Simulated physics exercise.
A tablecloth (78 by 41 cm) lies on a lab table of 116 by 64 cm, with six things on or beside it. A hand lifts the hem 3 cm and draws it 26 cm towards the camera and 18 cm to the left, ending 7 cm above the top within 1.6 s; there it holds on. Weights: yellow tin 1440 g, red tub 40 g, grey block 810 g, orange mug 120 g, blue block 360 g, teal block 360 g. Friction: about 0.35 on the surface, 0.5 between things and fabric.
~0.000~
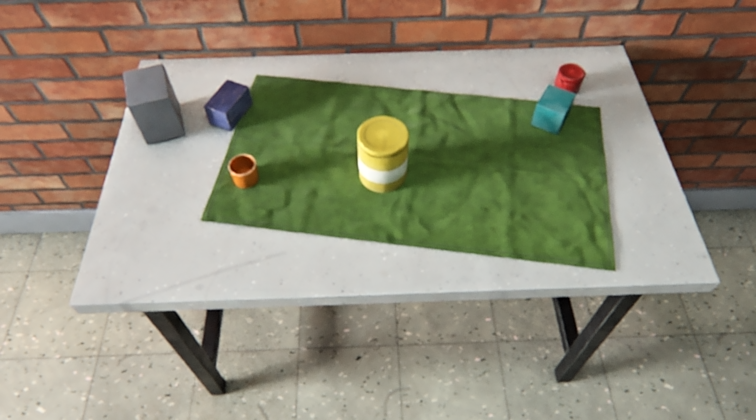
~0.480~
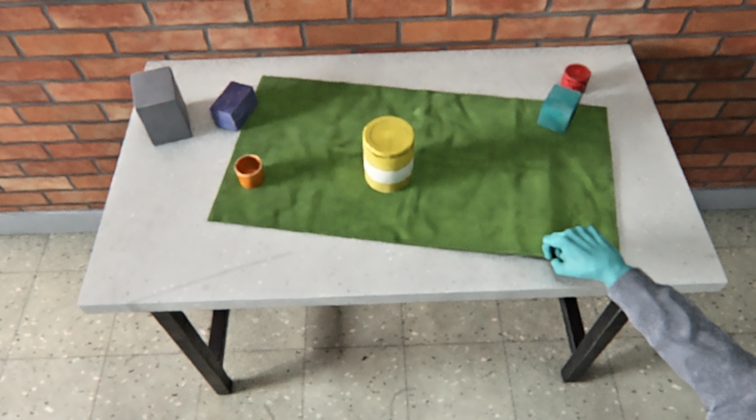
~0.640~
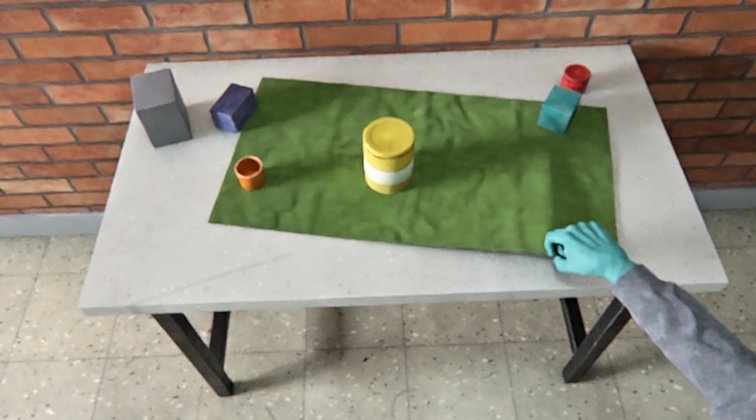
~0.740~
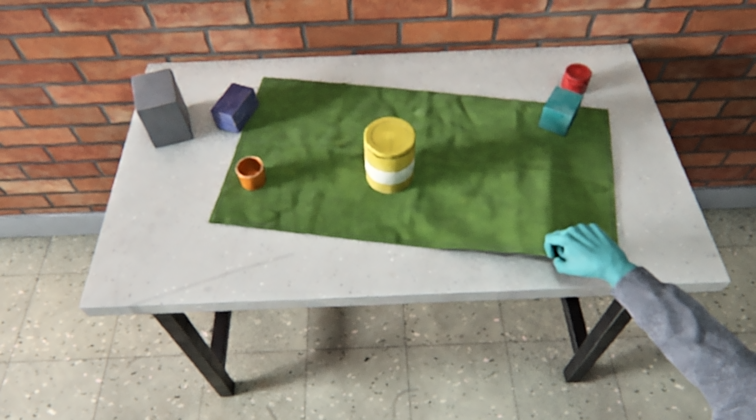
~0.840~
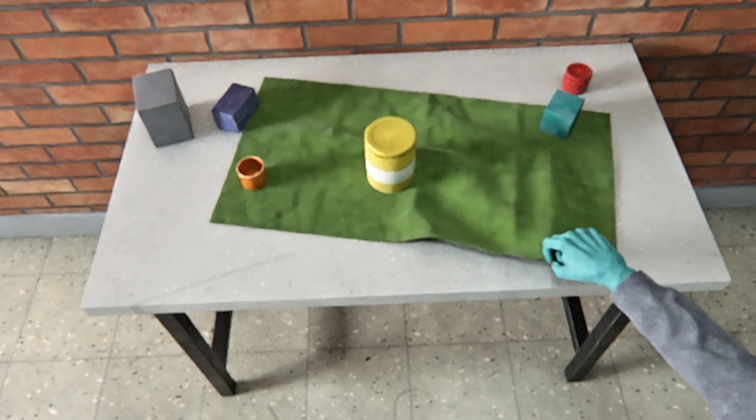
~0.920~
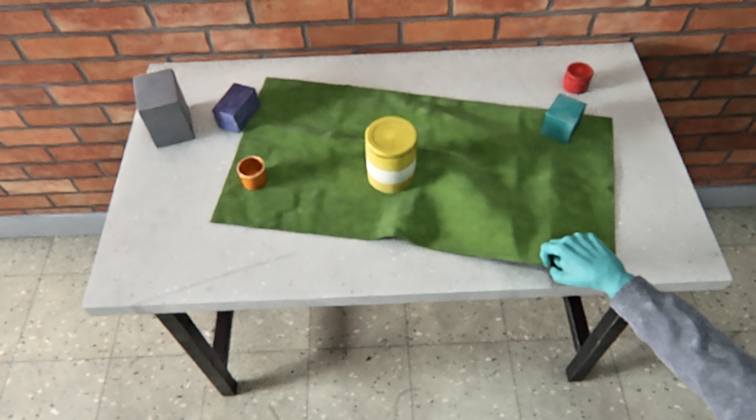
A teal-gloved hand in a grey sleeve reaches in from the right, grips the green cloth's front edge near its right corner and tugs it slightly, rippling the fabric as the teal block shifts a little. The pale table stands by a brick wall, seen from above. A yellow tin sits mid-cloth, an orange mug, blue block and grey block left, a red tub behind the teal block.
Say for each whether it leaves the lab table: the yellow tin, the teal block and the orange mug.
The yellow tin remains up there, the teal block remains up there, the orange mug remains up there.
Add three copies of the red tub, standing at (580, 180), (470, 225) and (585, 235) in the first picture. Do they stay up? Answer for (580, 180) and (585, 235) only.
In turn: Drops off, drops off.
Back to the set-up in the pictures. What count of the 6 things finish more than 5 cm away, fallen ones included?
That makes 3.
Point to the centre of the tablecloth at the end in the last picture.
Around (439, 241).
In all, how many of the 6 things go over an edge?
That makes 0.
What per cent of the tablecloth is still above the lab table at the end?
About 70 per cent.
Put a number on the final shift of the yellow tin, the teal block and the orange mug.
Yellow tin 20 cm, teal block 35 cm, orange mug 8 cm.
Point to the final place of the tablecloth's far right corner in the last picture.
Around (619, 260).
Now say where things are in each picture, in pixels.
The first picture shows yellow tin (383, 134); teal block (557, 99); orange mug (242, 165); tablecloth corners (201, 221) (257, 75) (600, 108) (615, 271).
The second picture shows tablecloth corners (207, 221) (262, 75); grip (551, 258).
The third picture shows tablecloth corners (208, 223) (262, 77); grip (553, 254).
The fourth picture shows teal block (564, 101); tablecloth corners (209, 223) (264, 77); grip (553, 256).
The fifth picture shows teal block (565, 104); tablecloth corners (210, 223) (265, 77); grip (551, 260).
The sixth picture shows yellow tin (391, 135); teal block (567, 108); orange mug (251, 167); tablecloth corners (210, 223) (267, 77) (612, 118); grip (549, 265).
After 1.3 s, 95 % of the tablecloth is still over the top; teal block 12 cm off its start, yellow tin 2 cm off its start, orange mug 1 cm off its start.
After 1.6 s, 90 % of the tablecloth is still over the top; teal block 22 cm off its start, yellow tin 7 cm off its start, orange mug 5 cm off its start.
After 1.9 s, 75 % of the tablecloth is still over the top; teal block 32 cm off its start at (559, 222), yellow tin 14 cm off its start at (400, 195), orange mug 6 cm off its start at (281, 153).
After 2.2 s, 70 % of the tablecloth is still over the top; teal block 36 cm off its start, yellow tin 18 cm off its start, orange mug 7 cm off its start.
After 3.8 s, 70 % of the tablecloth is still over the top; teal block 37 cm off its start at (559, 250), yellow tin 19 cm off its start at (391, 218), orange mug 7 cm off its start at (286, 157), blue block 2 cm off its start at (238, 104).
